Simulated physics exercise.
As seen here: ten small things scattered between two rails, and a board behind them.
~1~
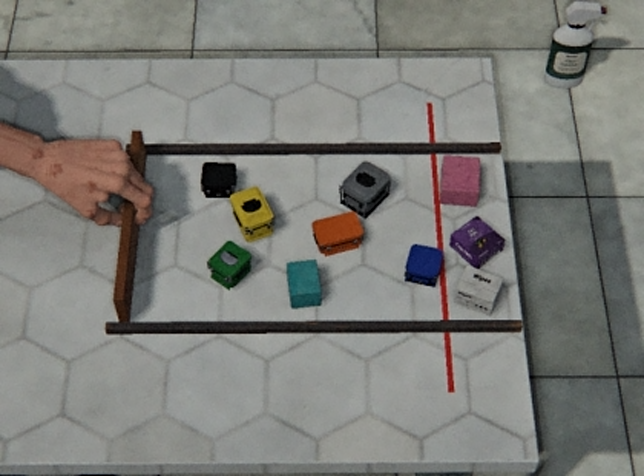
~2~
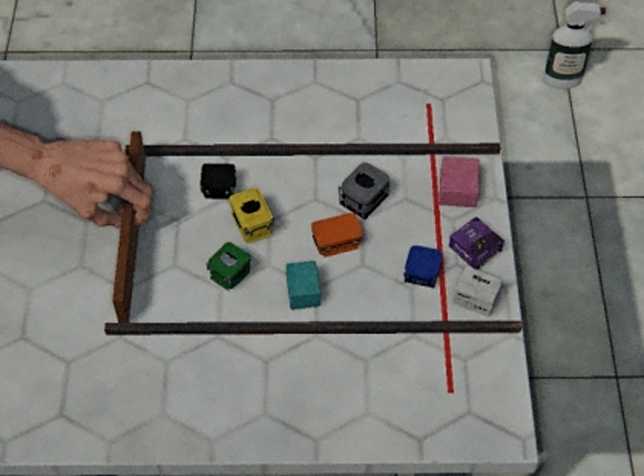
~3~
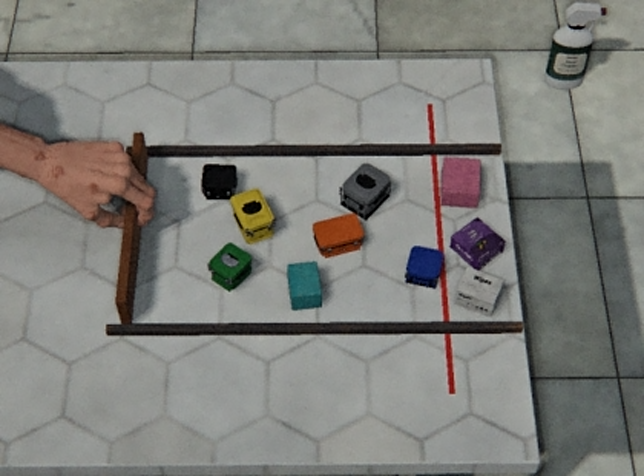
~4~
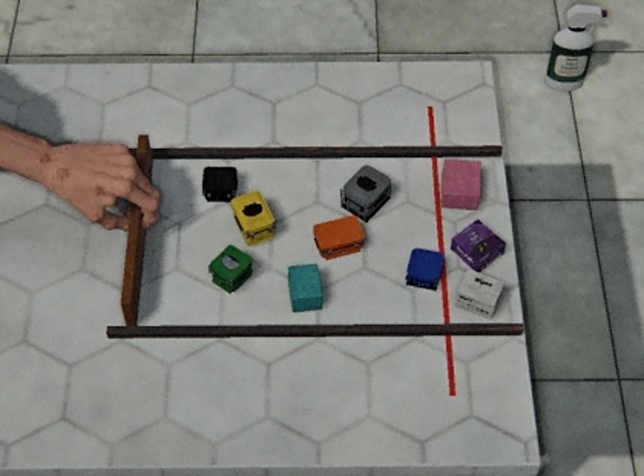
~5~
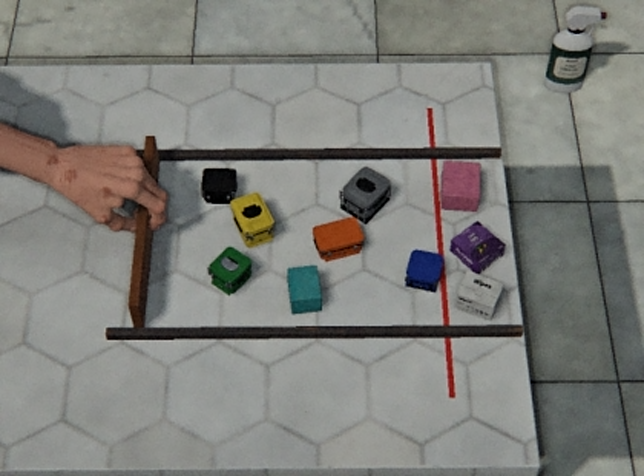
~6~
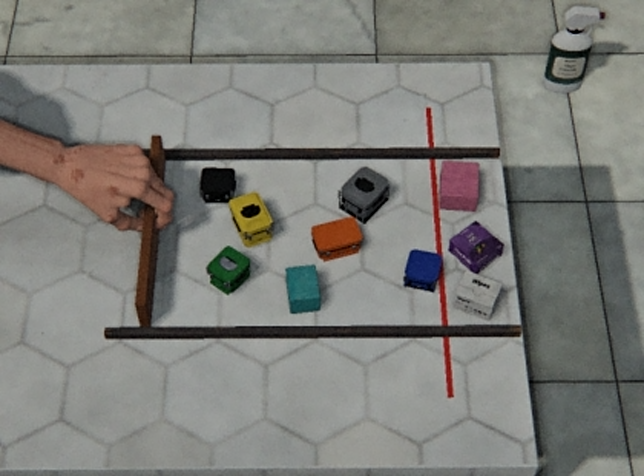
A hand held a wooden board upright between two dark rails and slid it slightly to the right, while the ten small colourful boxes scattered ahead of it, some by a red line, stayed still.
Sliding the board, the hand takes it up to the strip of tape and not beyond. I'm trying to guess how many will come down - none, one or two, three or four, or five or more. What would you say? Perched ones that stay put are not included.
Going by the pictures, one or two pieces get pushed right off.
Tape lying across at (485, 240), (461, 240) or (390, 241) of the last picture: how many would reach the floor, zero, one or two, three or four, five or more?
In that order: Five or more; 3 or 4; none at all.
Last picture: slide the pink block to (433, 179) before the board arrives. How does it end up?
The pink block remains up.
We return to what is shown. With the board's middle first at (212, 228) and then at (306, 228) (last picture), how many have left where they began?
Answer - first 2, then 5.
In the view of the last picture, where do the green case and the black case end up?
One is at about (456, 260), the other at about (450, 175).
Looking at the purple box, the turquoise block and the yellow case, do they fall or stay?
By the end the purple box is no longer there, the turquoise block is still there and the yellow case is still there.
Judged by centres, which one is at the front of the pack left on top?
Answer: The pink block.
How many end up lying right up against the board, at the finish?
Tally at the end: 4.
A little later, none off yet; purple box at rest near (476, 248); white box at rest near (478, 296); pink block at rest near (459, 186).
When it is over, the number that fall off is one or two; down, purple box.
